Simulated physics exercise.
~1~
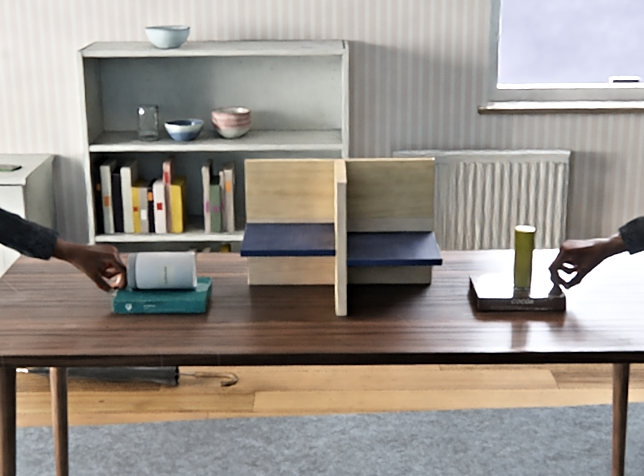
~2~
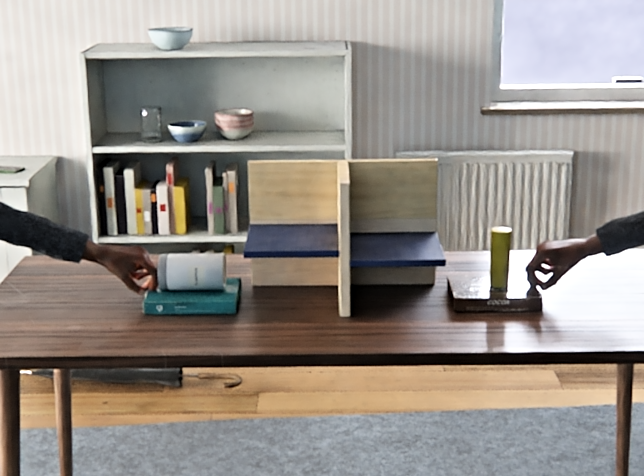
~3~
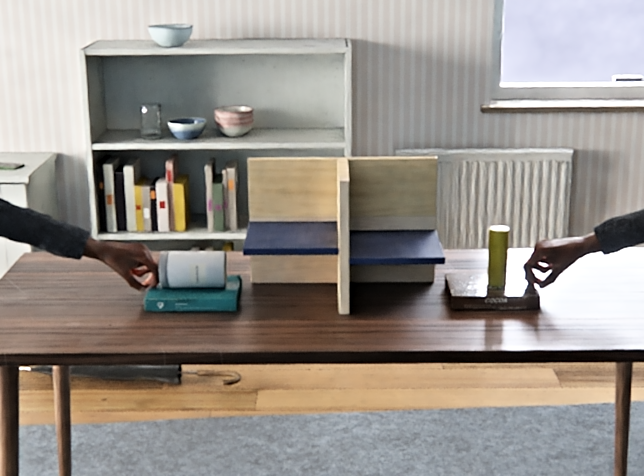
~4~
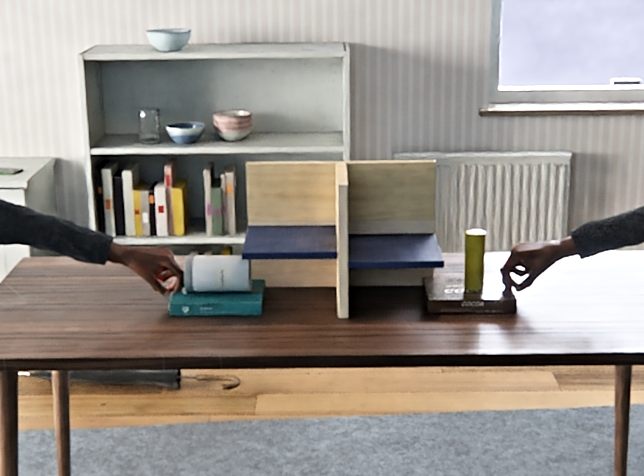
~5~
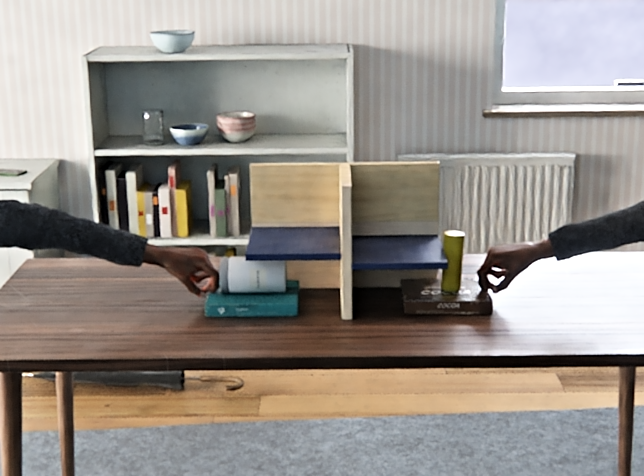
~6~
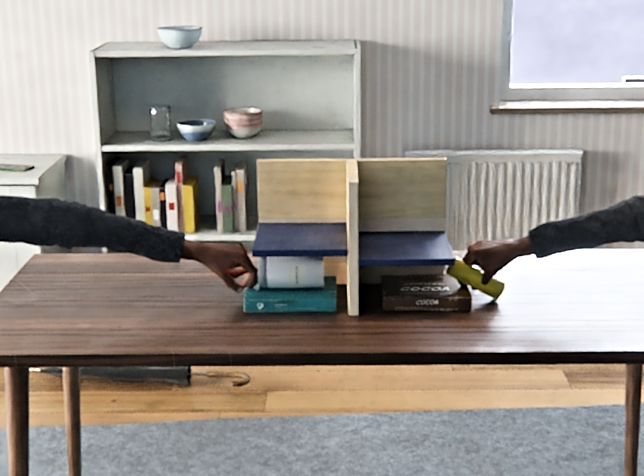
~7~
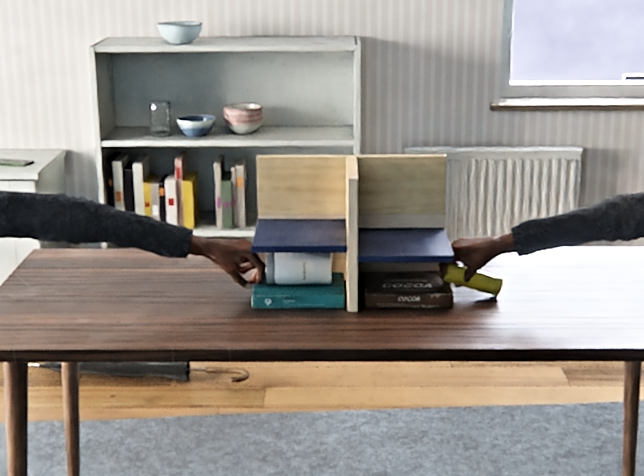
The video shows two hands sliding a turquoise box carrying a white jar and a brown packet carrying an upright yellow candle inward beneath a wooden rack's blue shelves; the jar passes under the left side, while the candle strikes the right shelf and ends up tipped over outside it.
